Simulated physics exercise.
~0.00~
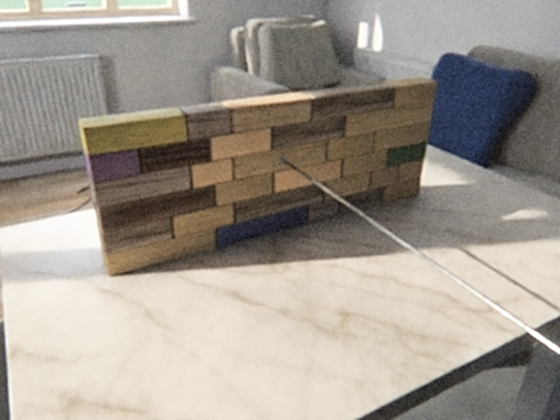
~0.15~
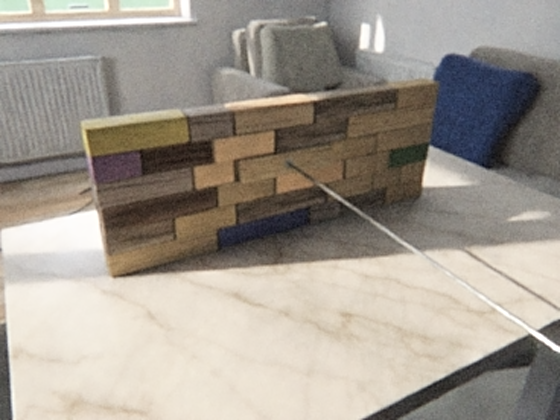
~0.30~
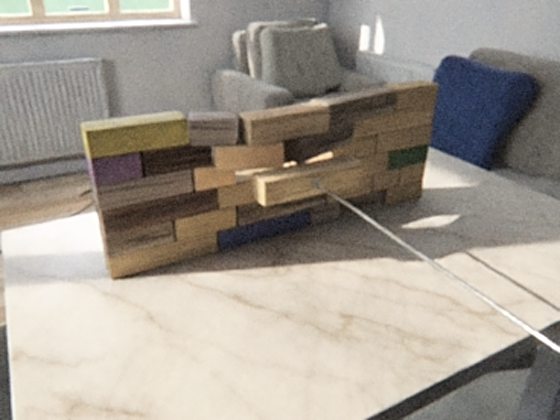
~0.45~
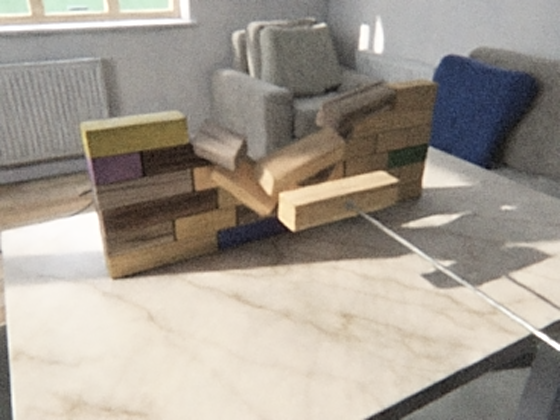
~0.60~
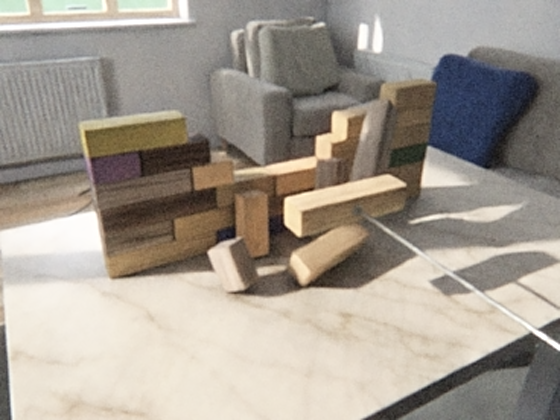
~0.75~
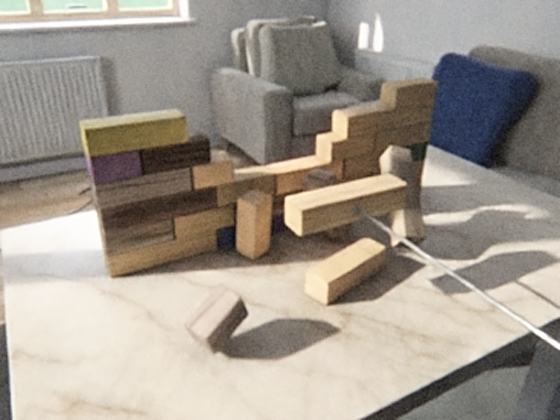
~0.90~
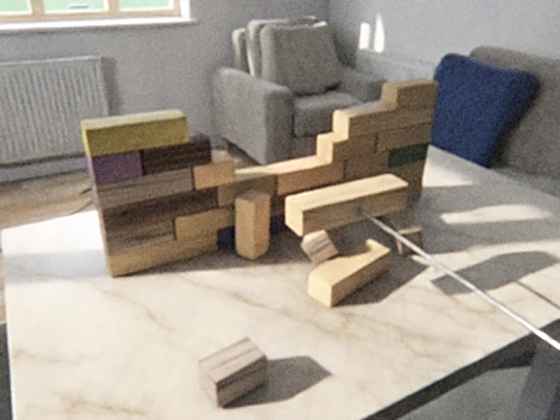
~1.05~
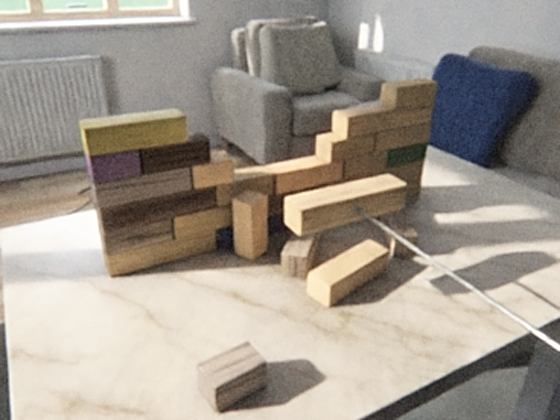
A wooden block was drawn out of the middle of a toy block wall by a thin steel arm, and the blocks above it tumbled onto the marble tabletop, leaving a wide gap while both ends, including the yellow block, stayed standing.
